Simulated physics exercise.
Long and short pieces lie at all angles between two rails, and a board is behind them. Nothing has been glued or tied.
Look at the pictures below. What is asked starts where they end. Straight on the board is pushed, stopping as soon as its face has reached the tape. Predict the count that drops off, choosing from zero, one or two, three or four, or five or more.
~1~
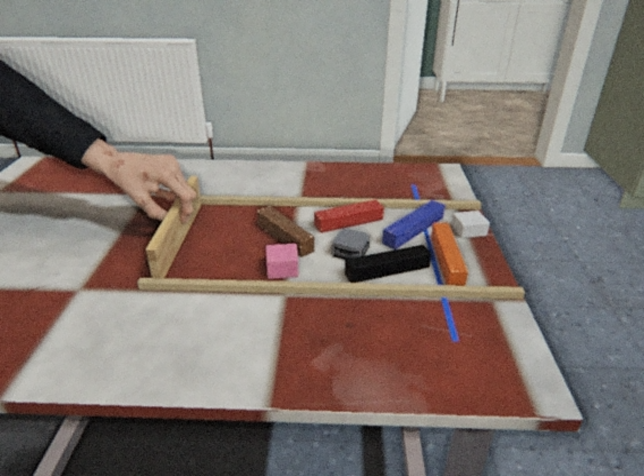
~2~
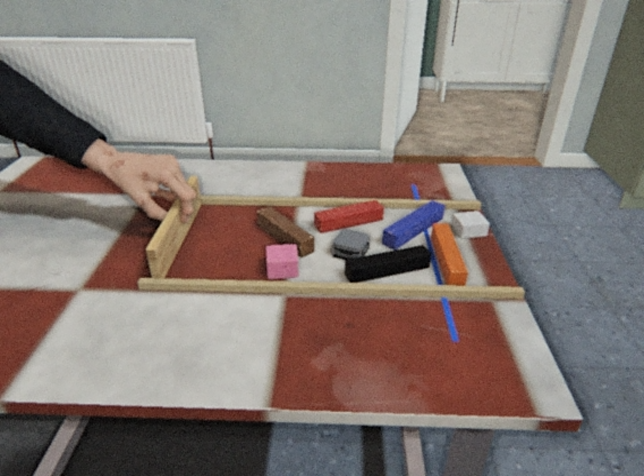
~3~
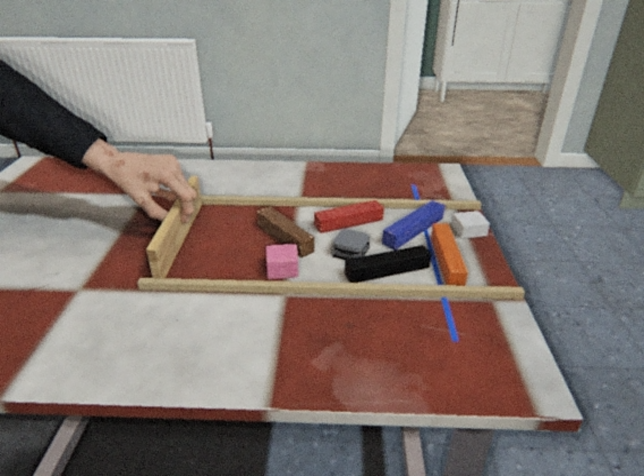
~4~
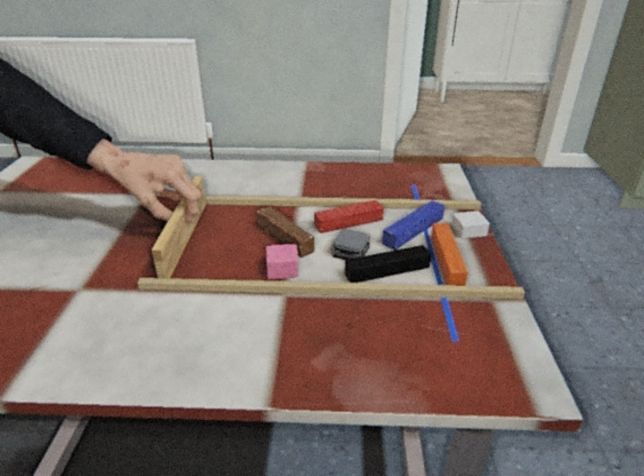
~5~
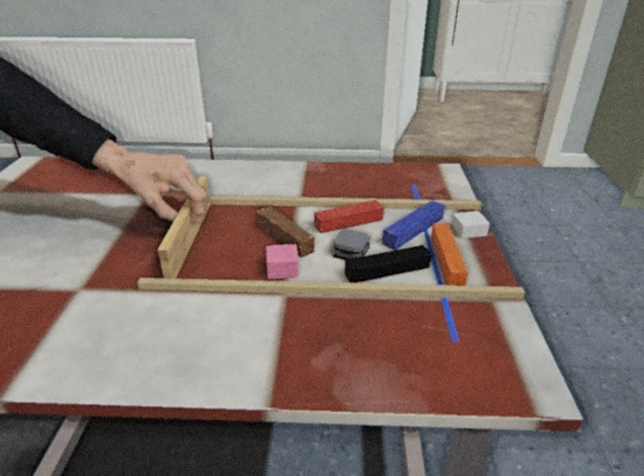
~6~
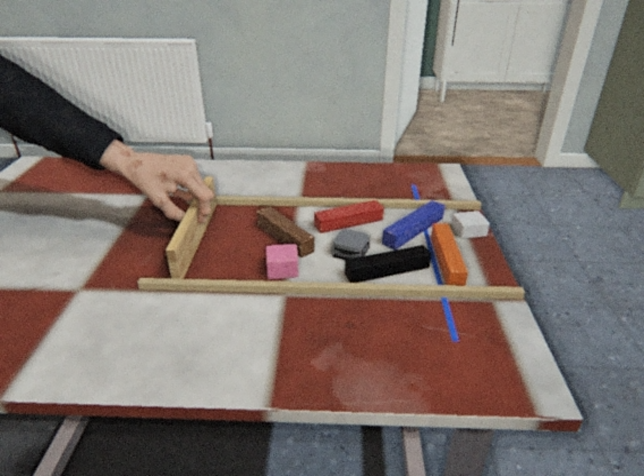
So the push knocks one or two off, going by the tape.
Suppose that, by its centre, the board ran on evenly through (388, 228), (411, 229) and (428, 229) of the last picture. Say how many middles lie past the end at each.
Taking the places in turn, the counts are 0, 2 and 2.
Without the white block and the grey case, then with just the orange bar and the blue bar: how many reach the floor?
That makes 1 fallen, then 0 fallen in the other try.
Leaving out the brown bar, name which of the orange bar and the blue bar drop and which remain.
Outcome for the orange bar: It drops; for the blue bar: It stays.
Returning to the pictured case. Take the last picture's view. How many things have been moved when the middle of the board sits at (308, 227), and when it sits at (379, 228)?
By the first moment it's 3, by the second it's 8.
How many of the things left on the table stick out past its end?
2 of them.
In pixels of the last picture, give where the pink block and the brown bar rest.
In the last picture, roughly (454, 269) and (438, 237).
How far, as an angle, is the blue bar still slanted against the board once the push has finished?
About 5 degrees.
Early on, none off yet; white block at rest near (470, 225); orange bar at rest near (448, 254); blue bar at rest near (415, 224).
Finally, the number that fall off is one or two; lost, orange bar and white block.
